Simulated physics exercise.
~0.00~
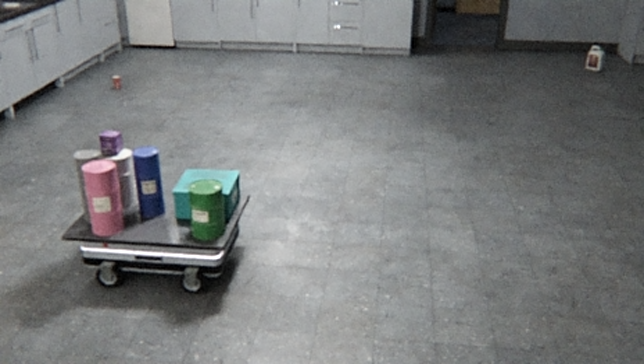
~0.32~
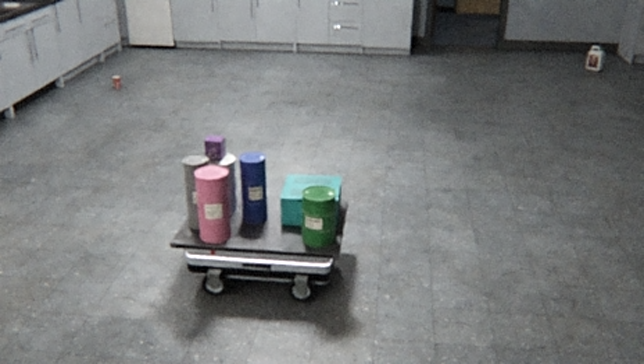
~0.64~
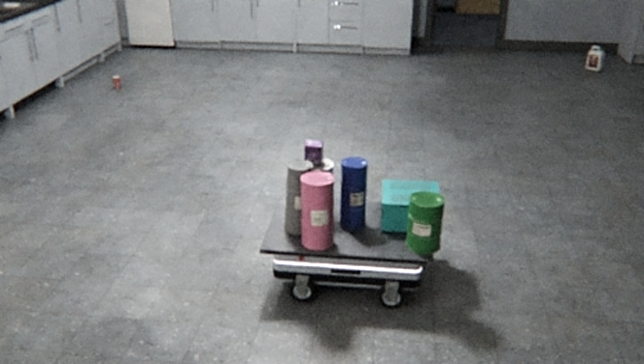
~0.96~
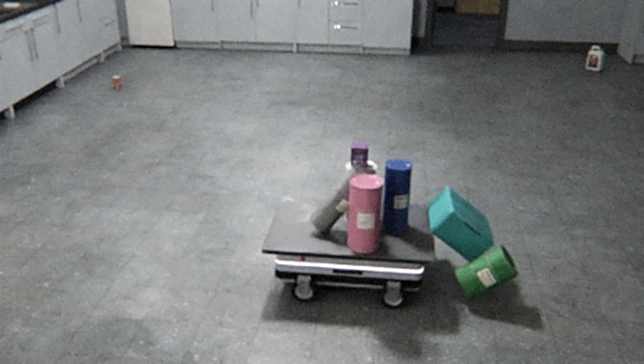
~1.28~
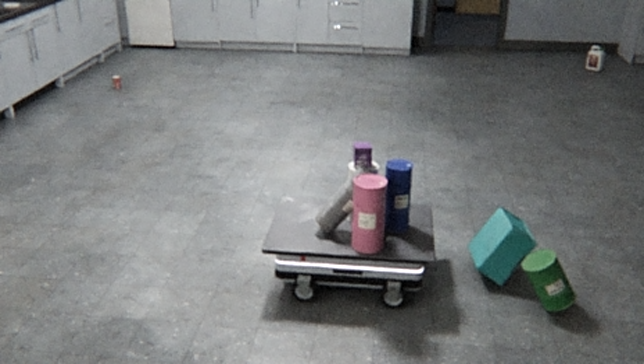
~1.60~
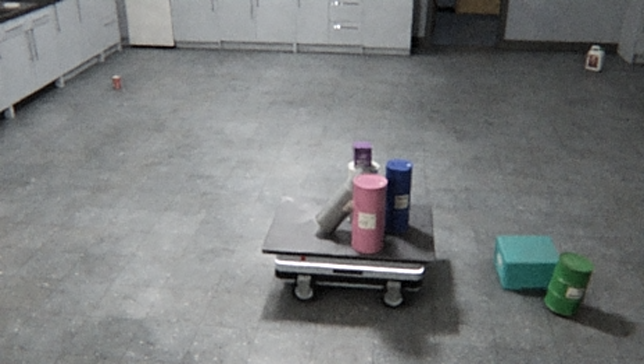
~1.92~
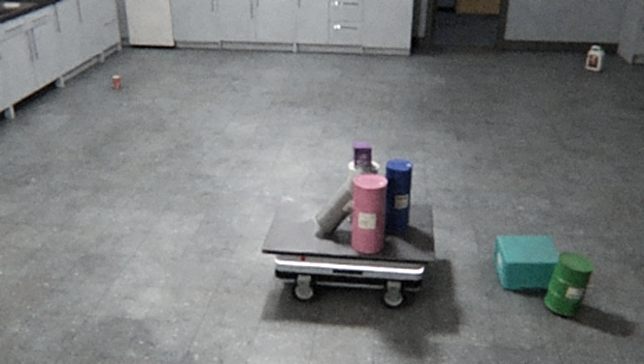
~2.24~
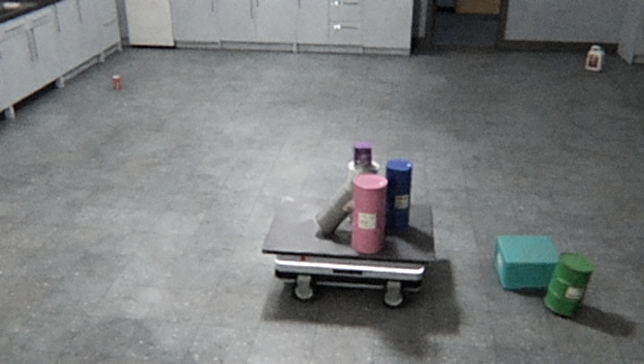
A cart rolls right and stops, spilling a green canister and turquoise box onto the floor.
